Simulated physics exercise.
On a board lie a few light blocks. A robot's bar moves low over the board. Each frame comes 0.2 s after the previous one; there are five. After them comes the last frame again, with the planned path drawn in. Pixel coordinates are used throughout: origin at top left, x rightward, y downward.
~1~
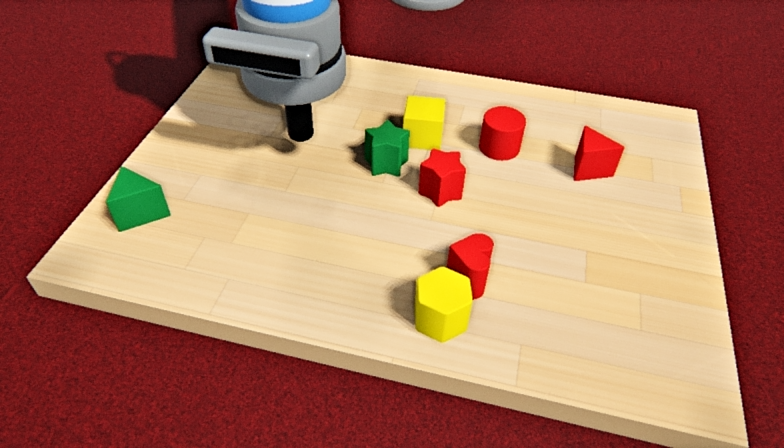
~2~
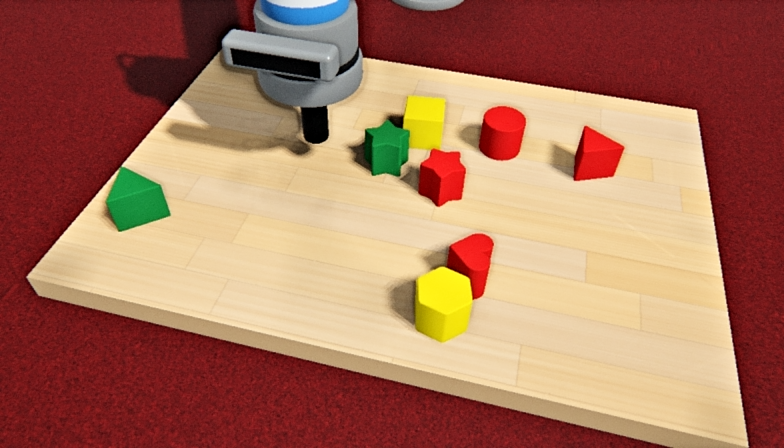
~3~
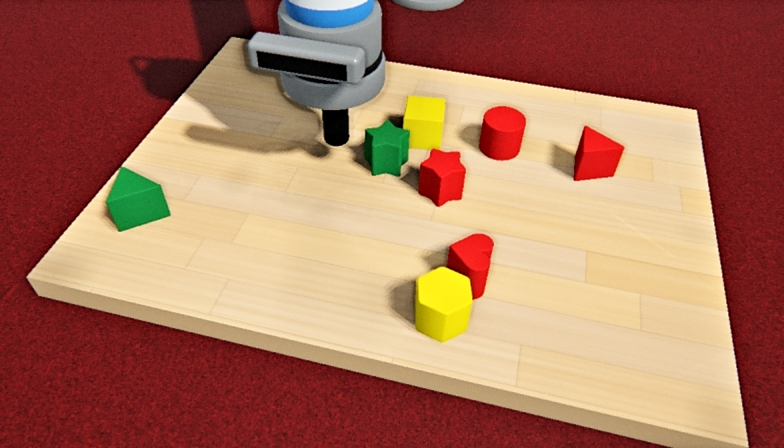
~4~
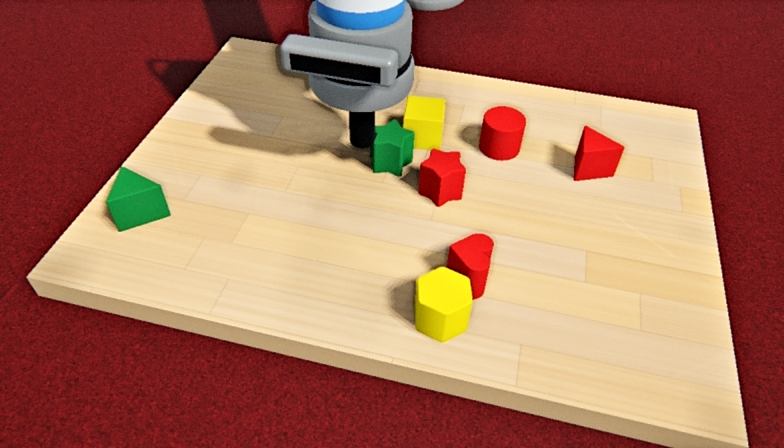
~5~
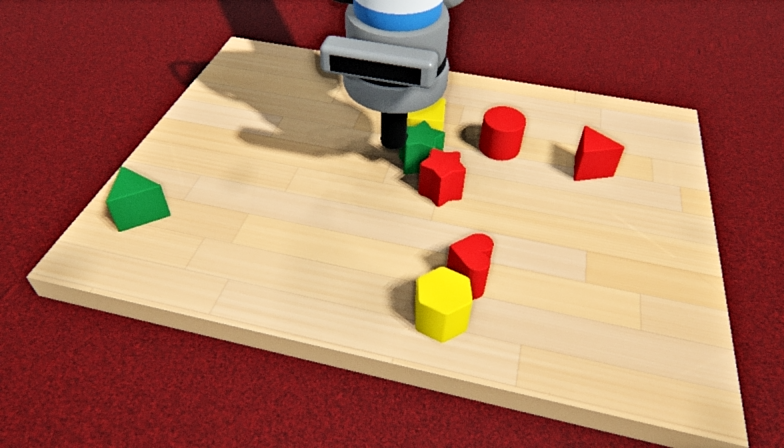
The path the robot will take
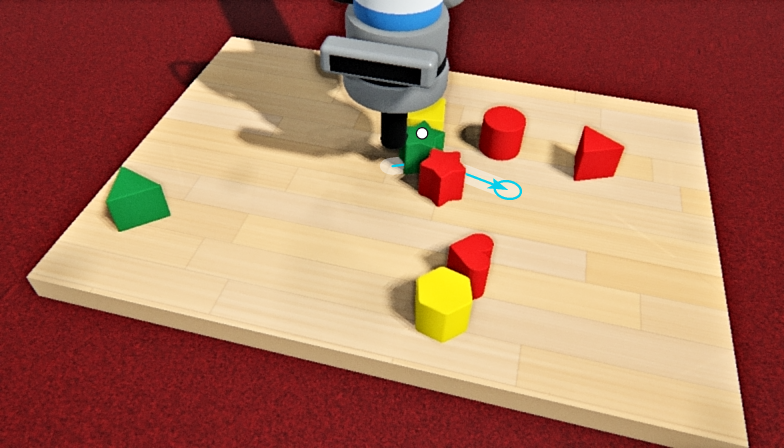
On a pale wooden board set over a red surface, red, green and yellow blocks lie scattered as a robot's dark bar moves right, low over the wood. The bar reaches the green star-shaped block and pushes it a short way right, close beside the red star-shaped block.
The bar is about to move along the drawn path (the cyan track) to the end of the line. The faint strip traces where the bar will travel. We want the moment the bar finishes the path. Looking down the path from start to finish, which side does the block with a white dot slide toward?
Picture yourself facing from the start of the path to its end: The block with a white dot moves off to your left.
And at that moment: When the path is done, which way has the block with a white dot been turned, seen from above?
Overhead view: Anti-clockwise.
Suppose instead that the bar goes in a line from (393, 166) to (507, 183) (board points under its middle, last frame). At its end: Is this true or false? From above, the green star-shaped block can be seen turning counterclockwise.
True - the claim holds.
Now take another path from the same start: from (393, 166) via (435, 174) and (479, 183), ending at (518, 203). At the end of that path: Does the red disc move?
Yes, that is what happens.
The line goes from (393, 166) through (432, 163) and (470, 175) to (508, 190); the dot is on the green star-shaped block.
What follows on the original path. One third of the way, bar at (435, 140); green star-shaped block at (464, 133).
Two thirds of the way, bar at (474, 153); green star-shaped block at (501, 138), turned 20° anticlockwise; red disc at (512, 116).
At the end, bar at (513, 167); green star-shaped block at (521, 142), turned 60° anticlockwise; red star-shaped block unmoved; red disc at (513, 116).
